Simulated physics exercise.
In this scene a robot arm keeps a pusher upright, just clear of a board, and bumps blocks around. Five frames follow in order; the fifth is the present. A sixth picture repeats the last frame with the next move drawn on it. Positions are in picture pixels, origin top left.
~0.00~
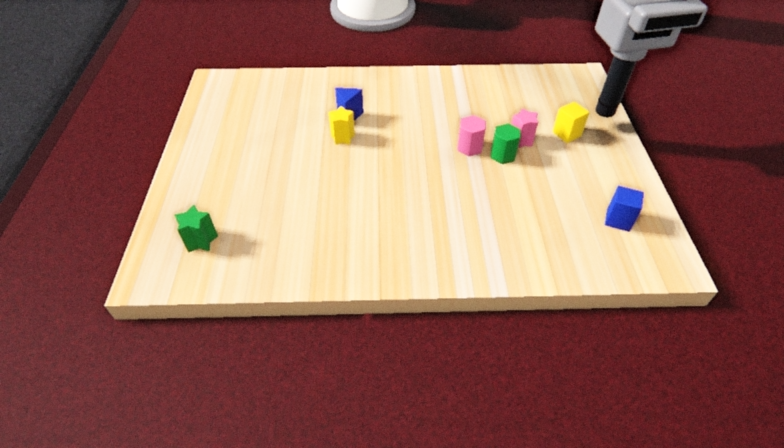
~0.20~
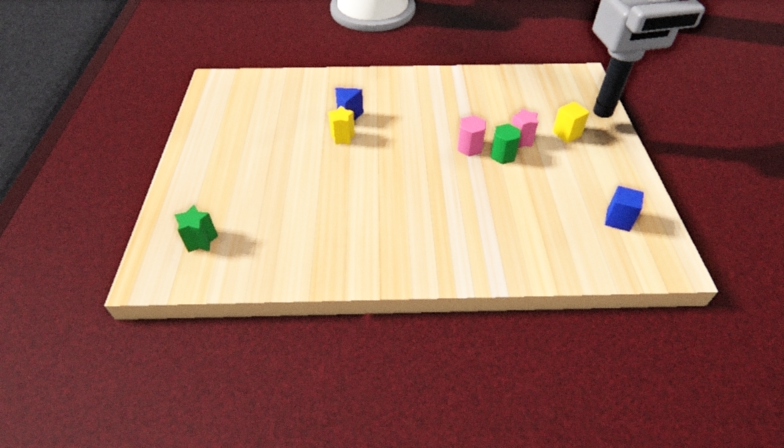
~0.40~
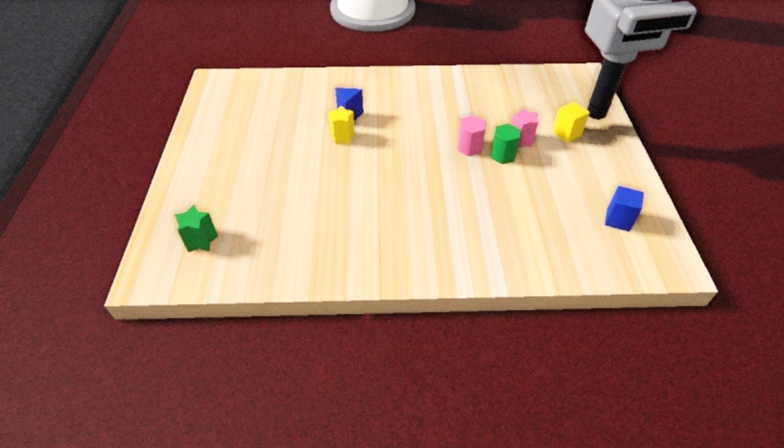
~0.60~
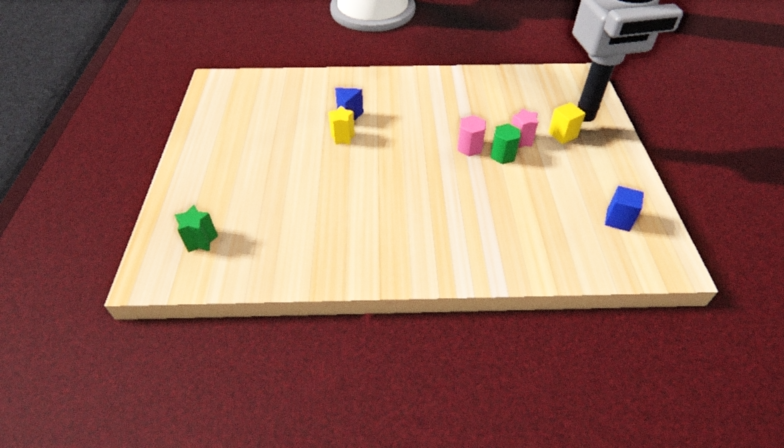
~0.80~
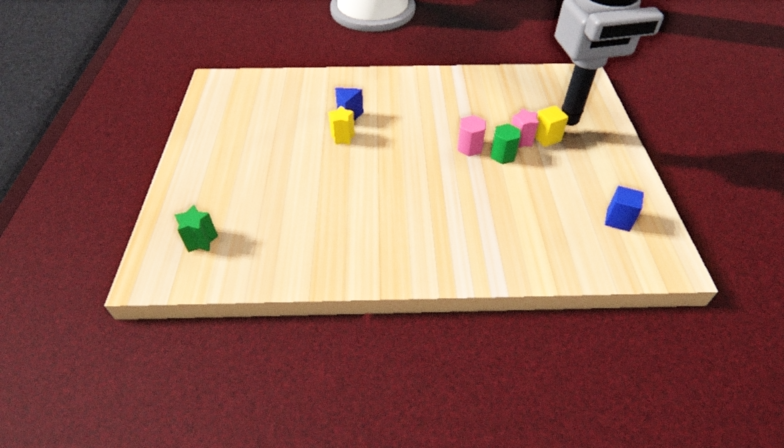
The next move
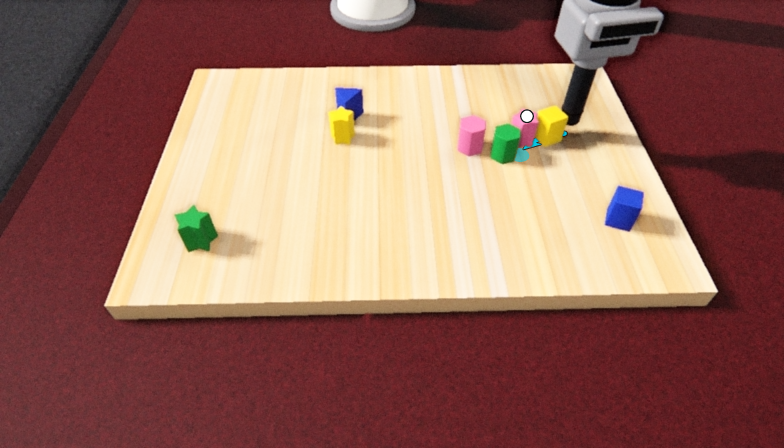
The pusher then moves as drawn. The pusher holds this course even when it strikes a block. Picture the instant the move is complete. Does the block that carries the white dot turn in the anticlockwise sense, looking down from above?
I'd say no.
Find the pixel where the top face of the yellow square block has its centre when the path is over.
I think it will end close to (504, 123).
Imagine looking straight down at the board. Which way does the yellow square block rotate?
Looking down, my answer is that the yellow square block rotates clockwise.
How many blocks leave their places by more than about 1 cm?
Displaced: Three or more.
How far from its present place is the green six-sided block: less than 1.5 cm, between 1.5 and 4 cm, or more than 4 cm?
It's set to move 1.5-4 cm.
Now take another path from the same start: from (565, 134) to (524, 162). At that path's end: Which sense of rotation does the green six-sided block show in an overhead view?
Seen from overhead, it turns anticlockwise.
Drawn move, from (565, 134) over (546, 137) and (530, 144) to (519, 155); the dot is on the pink star.
On the path given first. Halfway along, pusher at (540, 127); green six-sided block at (499, 134), turned 35° anticlockwise; pink star at (499, 118); yellow square block at (522, 118), turned 25° clockwise.
At the end, pusher at (522, 141); pink six-sided block at (462, 123), turned 25° anticlockwise; green six-sided block at (495, 136), turned 60° anticlockwise; pink star at (483, 115), turned 20° clockwise; yellow square block at (504, 123), turned 60° clockwise.
